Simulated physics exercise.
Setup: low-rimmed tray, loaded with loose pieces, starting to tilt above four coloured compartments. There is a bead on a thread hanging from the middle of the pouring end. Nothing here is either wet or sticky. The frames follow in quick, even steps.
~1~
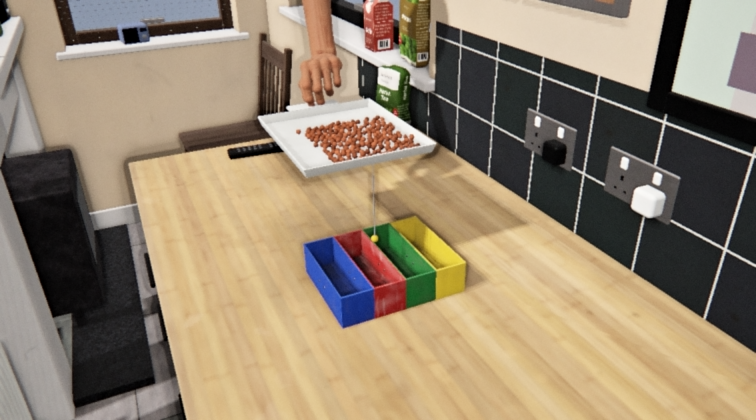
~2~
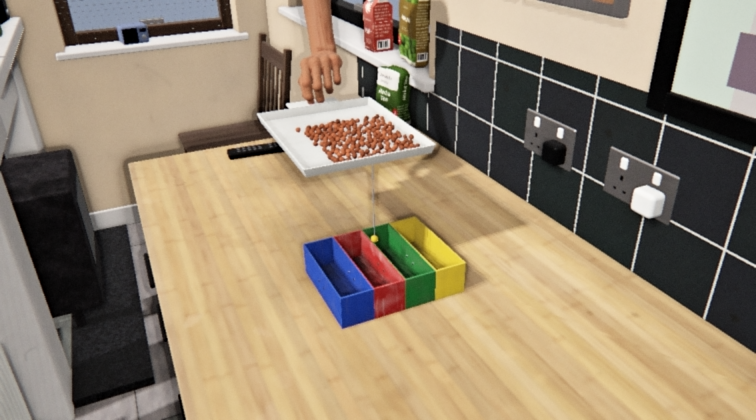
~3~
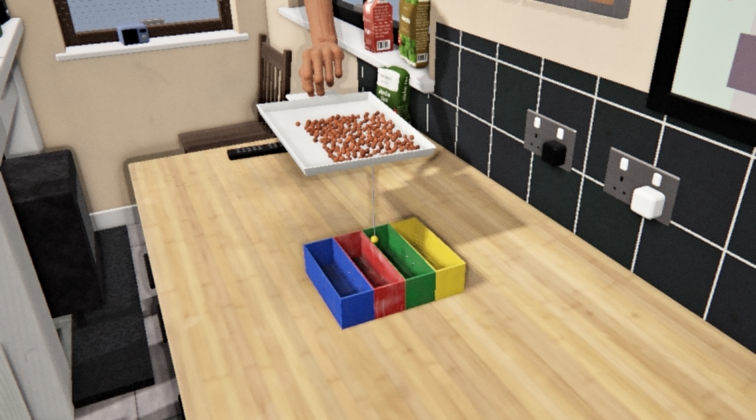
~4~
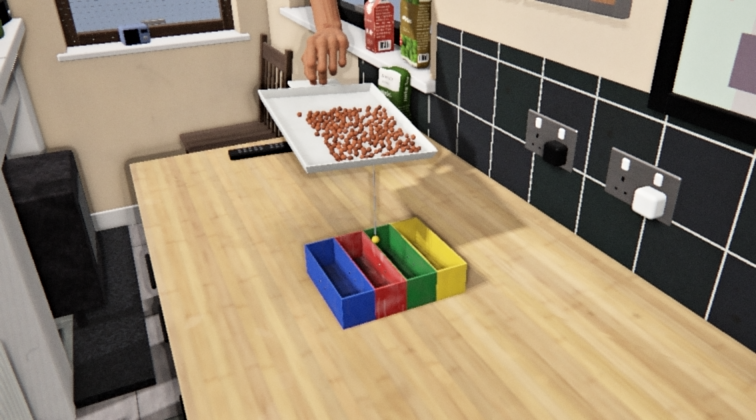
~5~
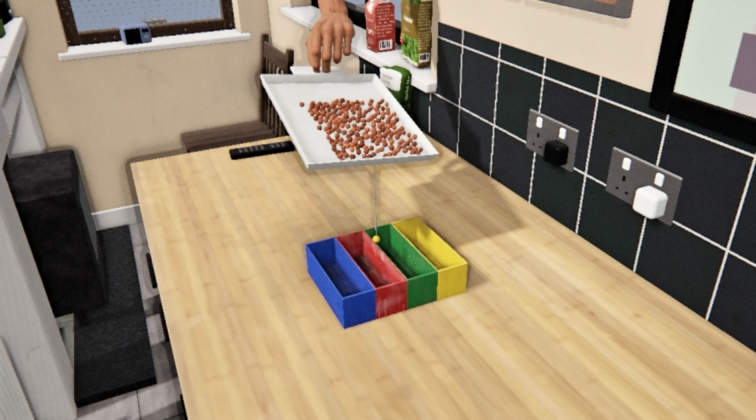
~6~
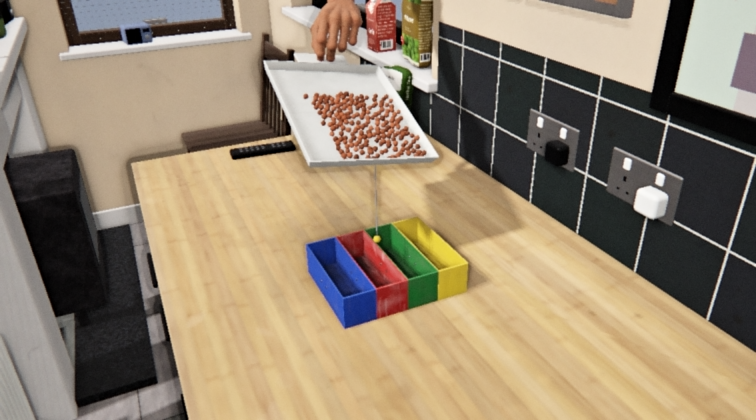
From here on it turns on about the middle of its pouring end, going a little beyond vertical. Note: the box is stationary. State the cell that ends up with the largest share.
It is the yellow cell.
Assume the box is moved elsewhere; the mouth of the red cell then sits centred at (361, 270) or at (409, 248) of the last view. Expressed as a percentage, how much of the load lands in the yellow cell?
Some 40 percent in the first case, 10 percent in the second.
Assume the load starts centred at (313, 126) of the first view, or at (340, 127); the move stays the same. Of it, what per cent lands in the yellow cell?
Roughly 50 % and then 60 %.
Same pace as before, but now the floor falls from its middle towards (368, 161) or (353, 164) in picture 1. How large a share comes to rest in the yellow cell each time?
First case about 20 percent; second case about 0 percent.
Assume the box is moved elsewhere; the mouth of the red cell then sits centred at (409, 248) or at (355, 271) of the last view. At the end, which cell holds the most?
The first time green comes out on top, the second time the yellow one.
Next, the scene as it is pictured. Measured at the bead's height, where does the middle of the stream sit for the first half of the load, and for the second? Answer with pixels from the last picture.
(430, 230) for the early half, (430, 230) for the late half.
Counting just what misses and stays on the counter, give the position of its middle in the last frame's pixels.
It's centred close to pixel (480, 261).
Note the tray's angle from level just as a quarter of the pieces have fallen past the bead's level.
Close to 90° of tilt at that moment.
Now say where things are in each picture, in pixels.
In the first frame, corners of the pouring end (306, 168) and (432, 143), level; middle of the load (359, 138), clay pellets; bead on its thread (375, 239); blue cell (358, 306); red cell (390, 296); green cell (421, 287); yellow cell (450, 278).
In the second frame, corners of the pouring end (306, 168) and (432, 144), level; middle of the load (358, 138).
In the third frame, corners of the pouring end (306, 166) and (432, 146), tipped barely, lowest at the right corner; middle of the load (359, 135).
In the fourth frame, corners of the pouring end (308, 164) and (433, 149), tipped a little, lowest at the right corner; middle of the load (360, 131).
In the fifth frame, corners of the pouring end (310, 161) and (434, 152), tipped clearly, lowest at the right corner; middle of the load (363, 127).
In the sixth frame, corners of the pouring end (312, 159) and (435, 155), tipped clearly, lowest at the right corner; middle of the load (367, 125), roughly half on the move; blue cell (360, 306); red cell (392, 297); green cell (423, 287); yellow cell (453, 279).
Just after the last frame, tray tipped steeply; almost all on the tray; just a few falling or outside the box.
A moment on, tray tipped past a quarter turn; about a tenth on the tray; roughly a third in the yellow cell; about a tenth in the green cell; just a few in the red cell; roughly half falling or outside the box.
Further on, tray tipped past a quarter turn; roughly half in the yellow cell; roughly a quarter in the green cell; just a few in the red cell; roughly a quarter falling or outside the box.
When it is over, tray tipped past a quarter turn; roughly half in the yellow cell; roughly a quarter in the green cell; just a few in the red cell; not one in the blue cell; roughly a quarter outside the box.
